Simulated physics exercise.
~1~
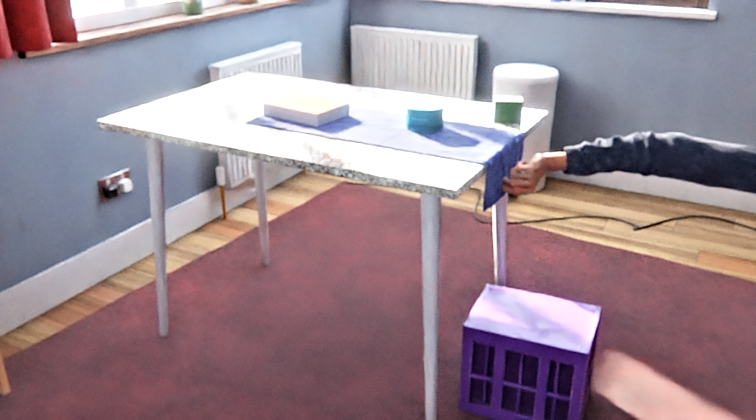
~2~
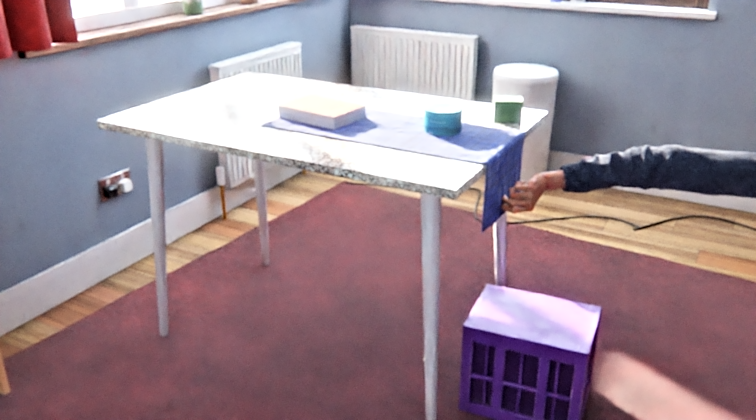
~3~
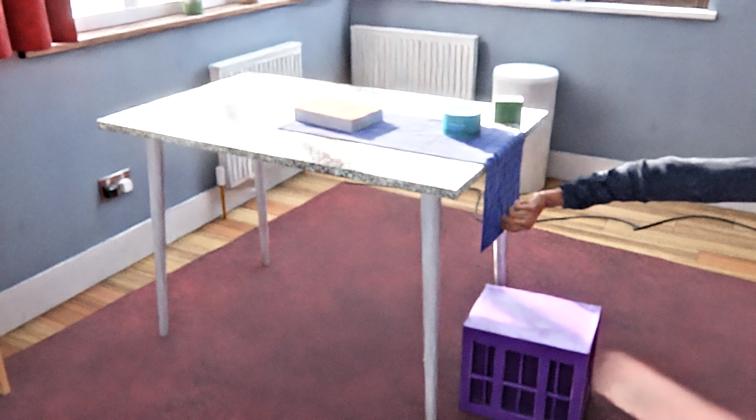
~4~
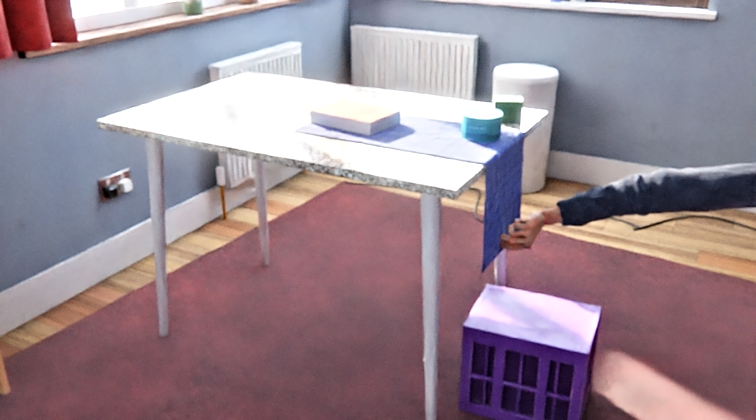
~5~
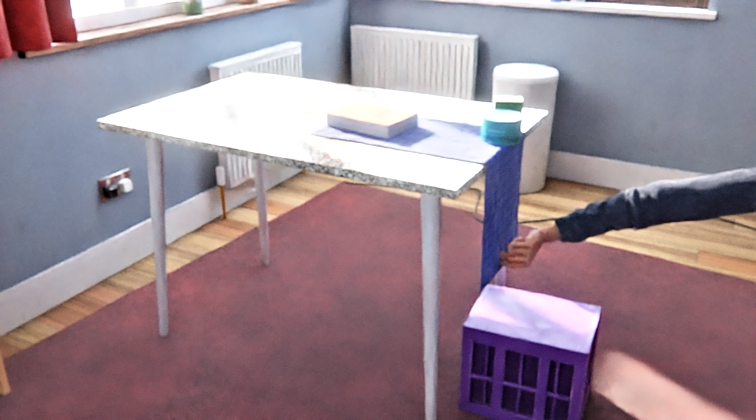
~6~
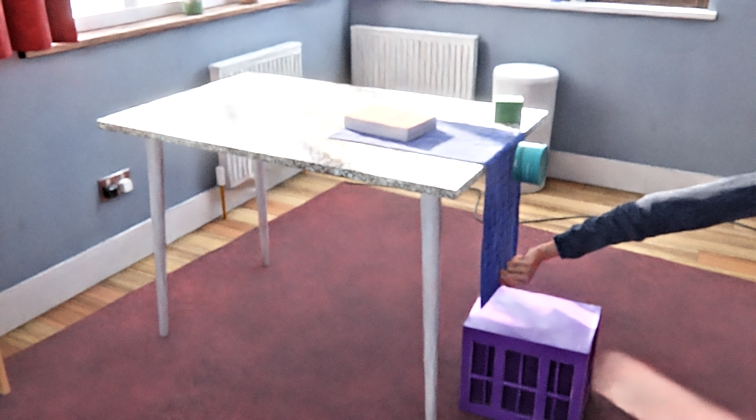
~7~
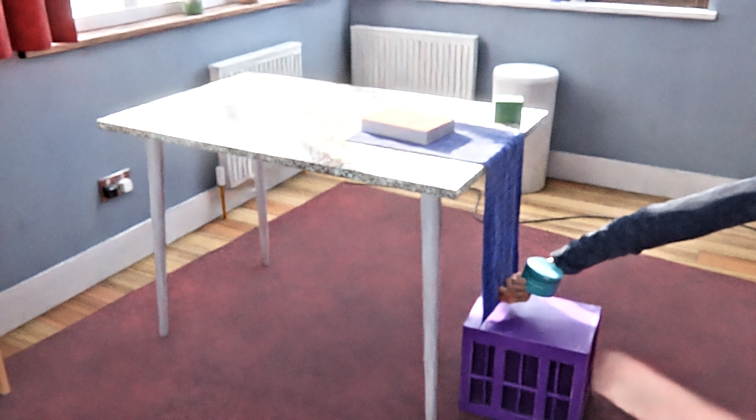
A hand in a dark sleeve reaches in from the right and grips the end of a blue cloth on a white table, seen from a still viewpoint in a room with blue-grey walls and a dark red rug. An orange book and a turquoise tub sit on the cloth, a green block stands near the far right corner, and a purple crate rests below. The hand draws the hem steadily down, carrying book and tub rightward. The tub tips over the edge and drops beside the hand, just above the crate, as the hem reaches it. The book and unmoved block remain on the table.
